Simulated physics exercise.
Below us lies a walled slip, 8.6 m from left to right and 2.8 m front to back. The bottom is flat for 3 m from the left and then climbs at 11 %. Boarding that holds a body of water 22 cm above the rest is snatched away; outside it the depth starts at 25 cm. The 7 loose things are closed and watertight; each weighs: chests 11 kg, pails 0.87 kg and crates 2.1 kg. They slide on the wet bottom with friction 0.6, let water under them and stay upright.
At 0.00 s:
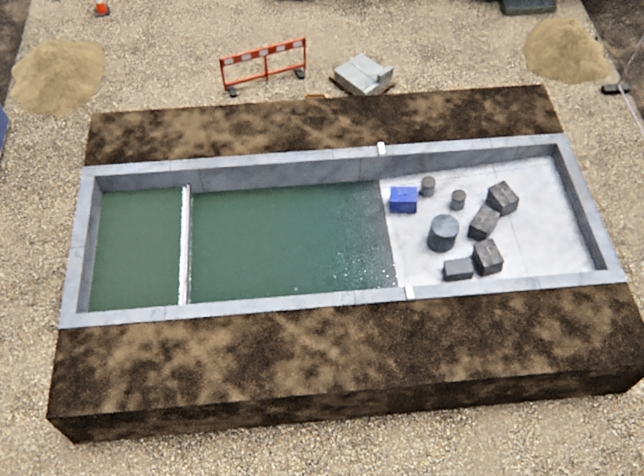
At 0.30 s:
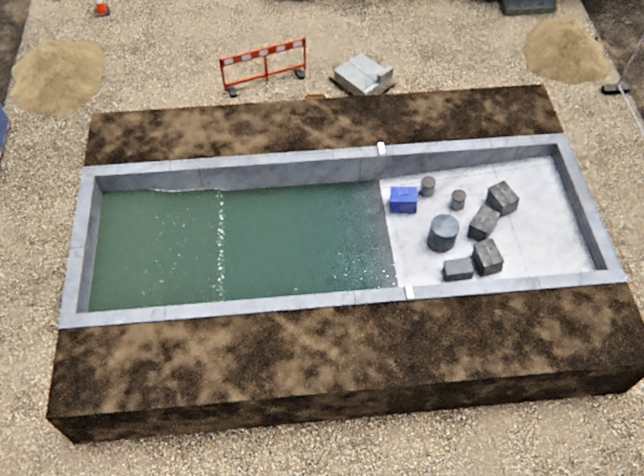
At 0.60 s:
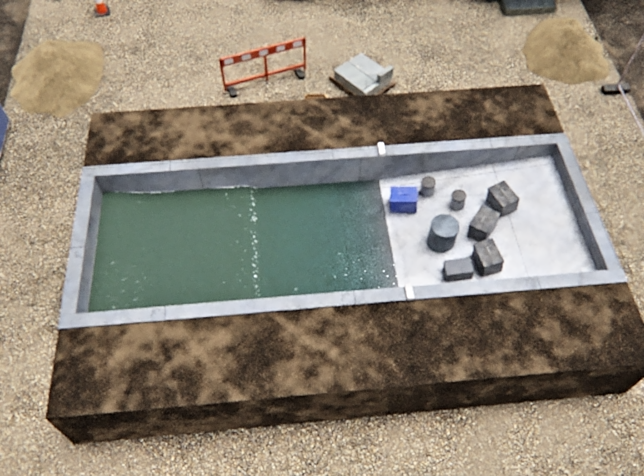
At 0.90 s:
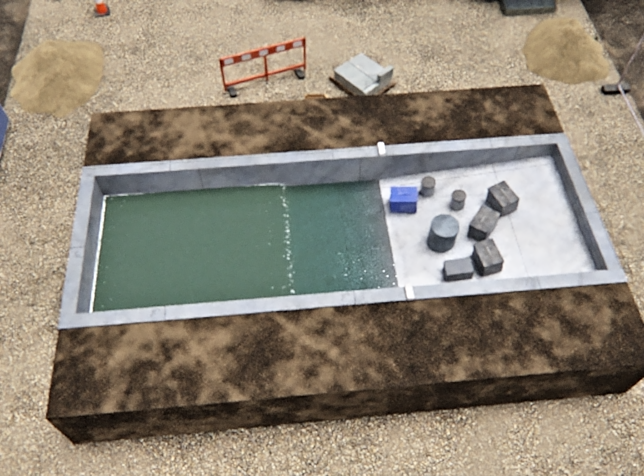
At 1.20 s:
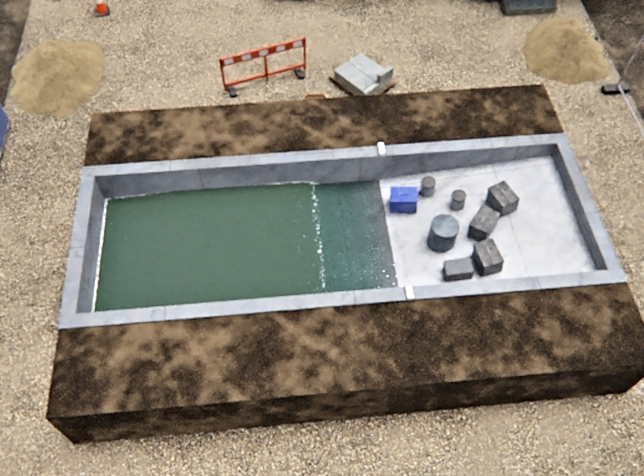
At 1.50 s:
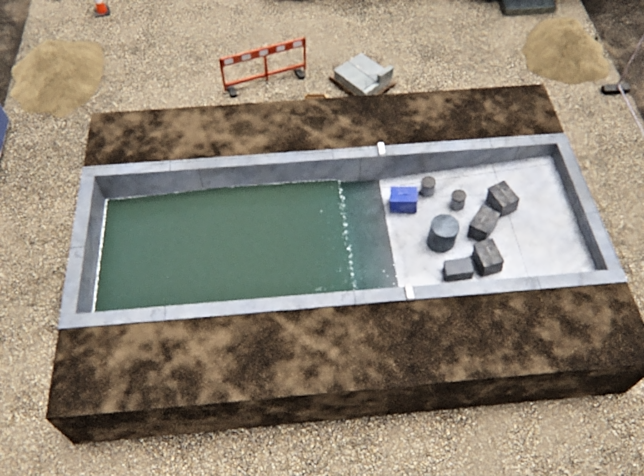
In the video, a white partition disappears from a concrete basin of green water, and a line of ripples travels rightward across the surface toward a pale floor, where a blue box and several grey blocks and cylinders stay still.
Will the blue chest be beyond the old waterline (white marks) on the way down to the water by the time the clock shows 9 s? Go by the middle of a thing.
Blue chest gets past.
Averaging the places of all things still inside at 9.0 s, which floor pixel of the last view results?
Near (398, 234).
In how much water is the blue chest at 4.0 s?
About 8 cm.
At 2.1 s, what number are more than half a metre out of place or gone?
0 of them.
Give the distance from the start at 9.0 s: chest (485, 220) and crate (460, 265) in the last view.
In that order: 0 cm, 250 cm.
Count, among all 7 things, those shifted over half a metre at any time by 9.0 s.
I count 4.
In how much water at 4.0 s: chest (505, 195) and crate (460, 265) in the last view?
About 3 and 11 cm.
After 2.1 s the blue chest is near (406, 194), 0.0 m from its start, aground; 0 of 7 are over the mark; 0 afloat.
After 4.0 s the blue chest is near (448, 179), 0.8 m from its start, afloat; 0 of 7 are over the mark; 4 afloat.
After 6.3 s the blue chest is near (364, 183), 0.8 m from its start, aground; 2 of 7 are over the mark; 3 afloat.
After 9.0 s the blue chest is near (342, 207), 1.2 m from its start, afloat; 4 of 7 are over the mark; 4 afloat.
